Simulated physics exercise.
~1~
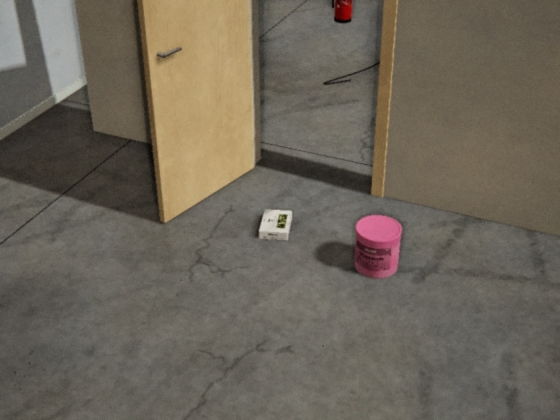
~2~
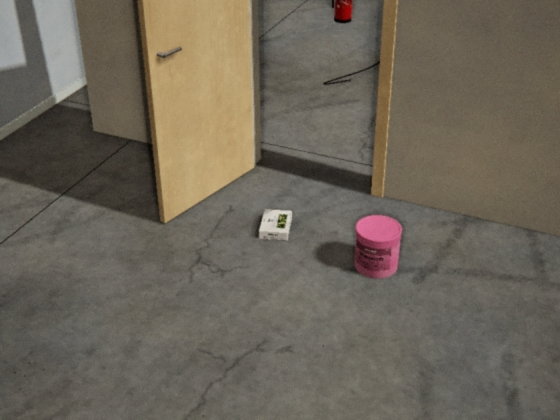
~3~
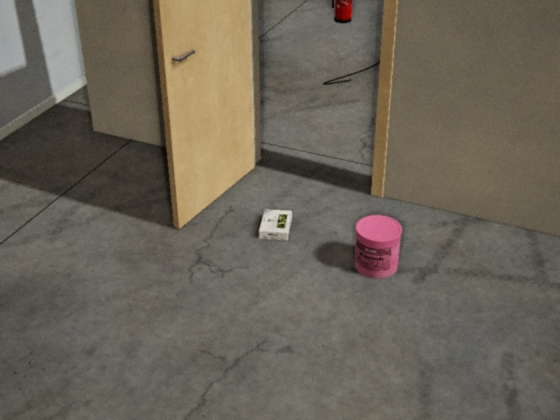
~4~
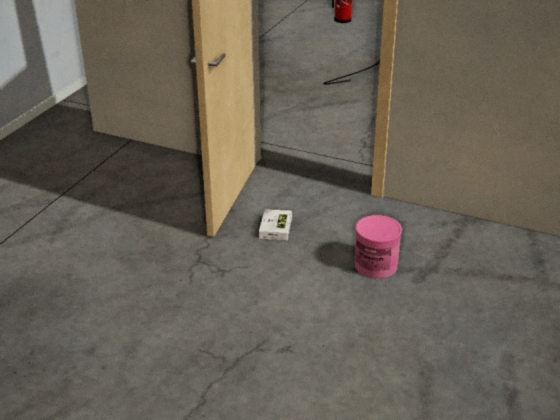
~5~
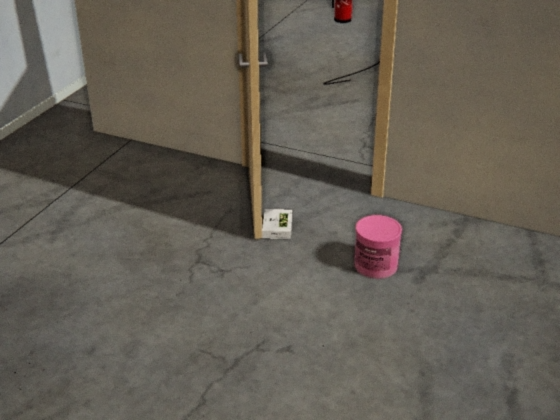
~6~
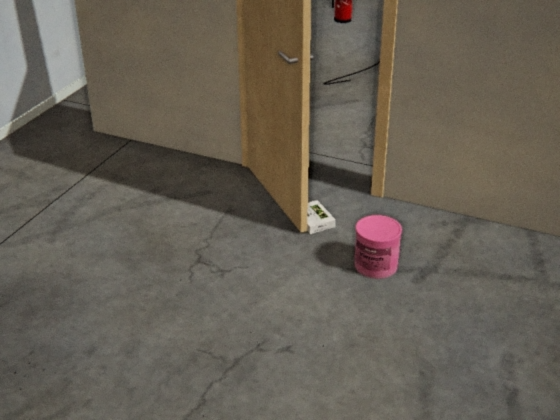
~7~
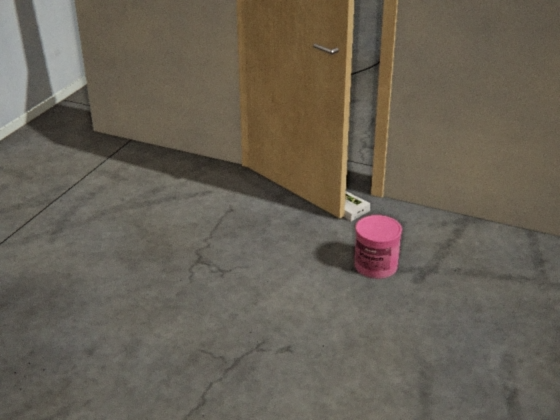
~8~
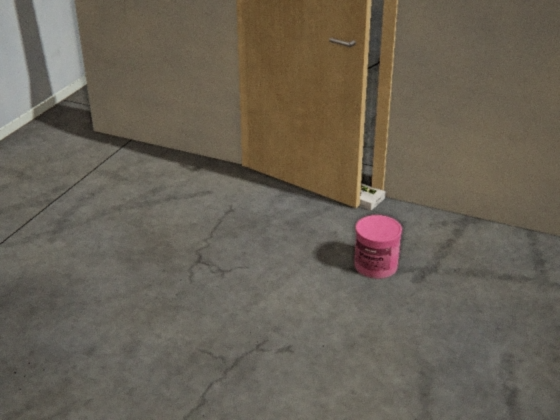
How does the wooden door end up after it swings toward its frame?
It does not shut all the way. It stops slightly open, with the white packet at the gap between its edge and the frame.
